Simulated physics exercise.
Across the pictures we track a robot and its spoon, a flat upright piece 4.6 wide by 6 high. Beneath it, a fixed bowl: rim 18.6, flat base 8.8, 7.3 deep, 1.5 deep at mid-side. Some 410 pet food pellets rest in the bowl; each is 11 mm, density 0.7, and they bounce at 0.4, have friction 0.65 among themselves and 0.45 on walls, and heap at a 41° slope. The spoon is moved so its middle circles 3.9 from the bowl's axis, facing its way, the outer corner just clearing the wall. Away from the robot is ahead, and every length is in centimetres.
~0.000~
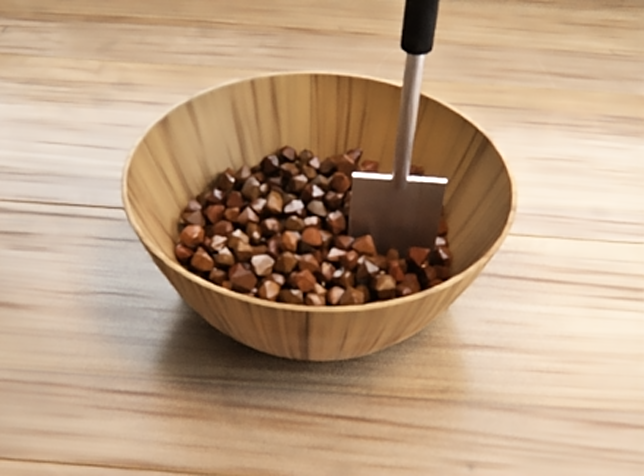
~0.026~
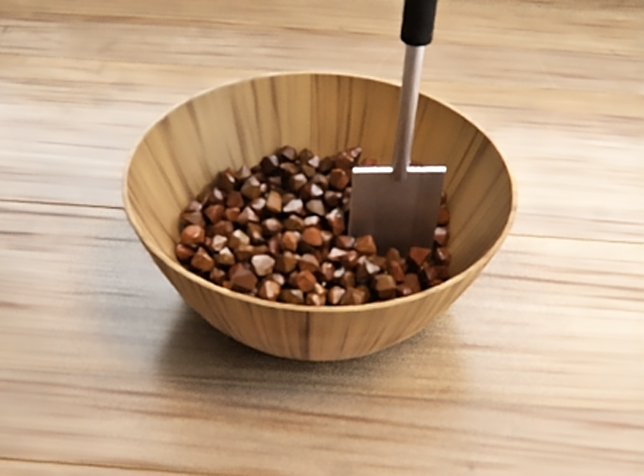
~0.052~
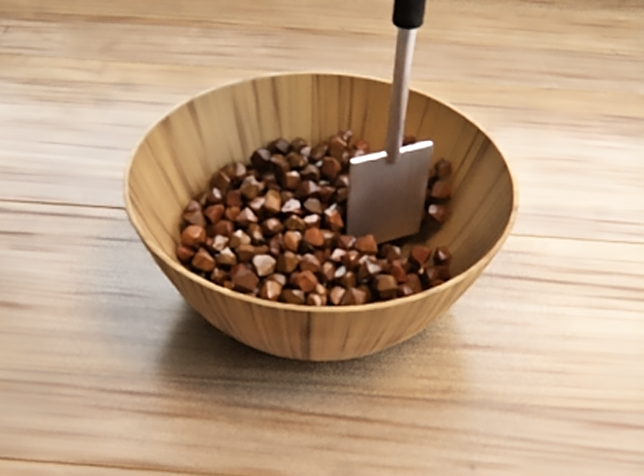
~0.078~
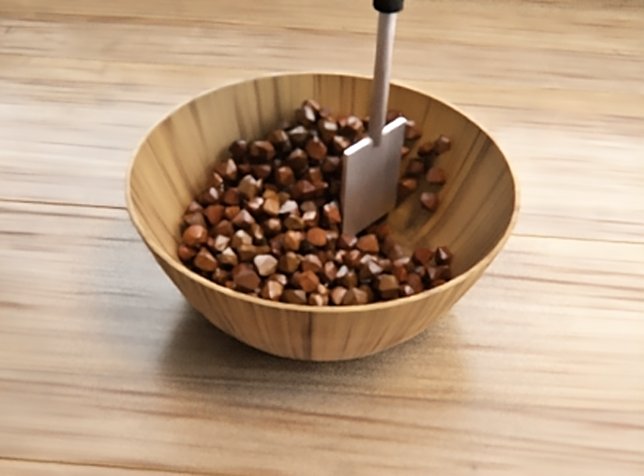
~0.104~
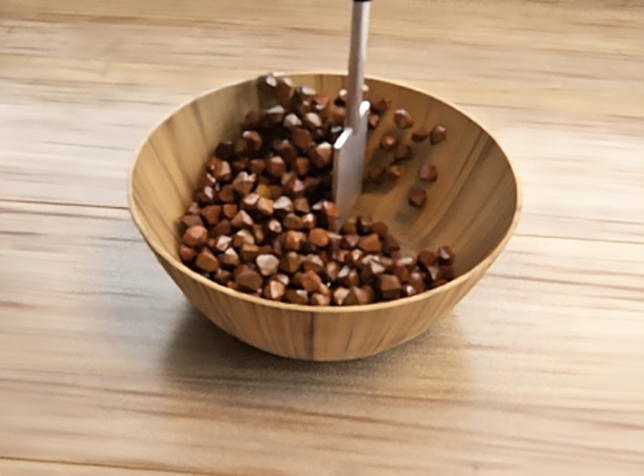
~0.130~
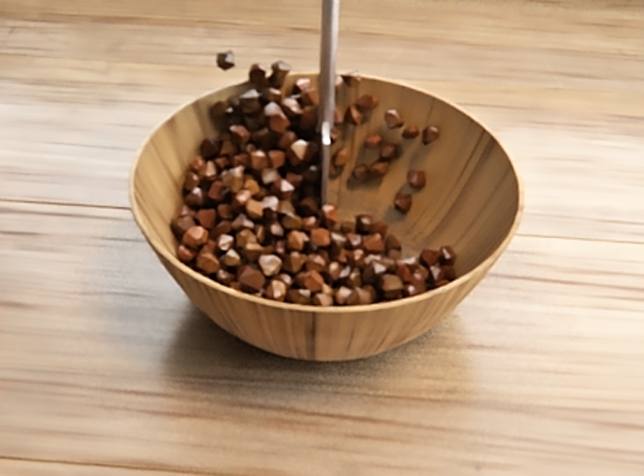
A wooden bowl of reddish-brown, angular pellets sits on a light wood-grain tabletop, seen from above at an angle by a still camera. A flat grey metal blade on a thin, black-topped handle stands upright in the pellets at the right. The blade sweeps leftward toward the back, turning edge-on and heaping pellets against the far left wall, and one pellet flies above the rim.
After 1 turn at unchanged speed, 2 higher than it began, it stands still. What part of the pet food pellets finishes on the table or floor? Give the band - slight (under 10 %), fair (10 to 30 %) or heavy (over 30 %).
Band: Fair.
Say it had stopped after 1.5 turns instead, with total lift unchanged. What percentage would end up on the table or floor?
20 %.
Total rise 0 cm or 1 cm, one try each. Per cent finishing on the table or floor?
I'd say some 15 per cent, and some 15 per cent.
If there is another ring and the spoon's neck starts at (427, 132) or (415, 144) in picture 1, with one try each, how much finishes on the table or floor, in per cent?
Around 15 per cent on the first try, around 15 per cent on the second.
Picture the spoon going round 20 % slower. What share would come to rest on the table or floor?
Roughly 5 per cent.
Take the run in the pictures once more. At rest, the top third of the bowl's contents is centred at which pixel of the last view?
Centre of top third: Approx. (400, 204).
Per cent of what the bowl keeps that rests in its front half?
I'd put it near 45 per cent.
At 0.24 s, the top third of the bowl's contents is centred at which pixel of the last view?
I'd put it at around (213, 240).
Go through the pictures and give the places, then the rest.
Spoon neck at (403, 153), 0° round; upper third of the load around (308, 225), from x 185 to 445, top at y 155; 407 in the bowl, in the first frame.
Spoon neck at (403, 144), 7° round; upper third of the load around (314, 220), from x 185 to 445, top at y 155, in the second frame.
Spoon neck at (395, 127), 28° round; upper third of the load around (317, 200), from x 185 to 445, top at y 140, in the third frame.
Spoon neck at (378, 110), 50° round; upper third of the load around (311, 186), from x 190 to 445, top at y 110, in the fourth frame.
Spoon neck at (354, 99), 73° round; upper third of the load around (298, 170), from x 190 to 445, top at y 85, in the fifth frame.
Spoon neck at (327, 93), 95° round; upper third of the load around (275, 164), from x 185 to 445, top at y 60; 406 in the bowl, 1 in flight or on the tool, in the sixth frame.
After 0.24 s, 194° round, highest piece 11 above the table; 390 in the bowl, 17 in flight or on the tool.
After 0.36 s, 293° round, highest piece 10 above the table; 357 in the bowl, 16 on the table or floor, 34 in flight or on the tool.
After 0.62 s, 0° round, highest piece 6 above the table; 340 in the bowl, 67 on the table or floor.
After 1.32 s, 0° round, highest piece 6 above the table; 340 in the bowl, 67 on the table or floor.
At rest, 340 in the bowl, 67 on the table or floor. That is 16 % on the table or floor.
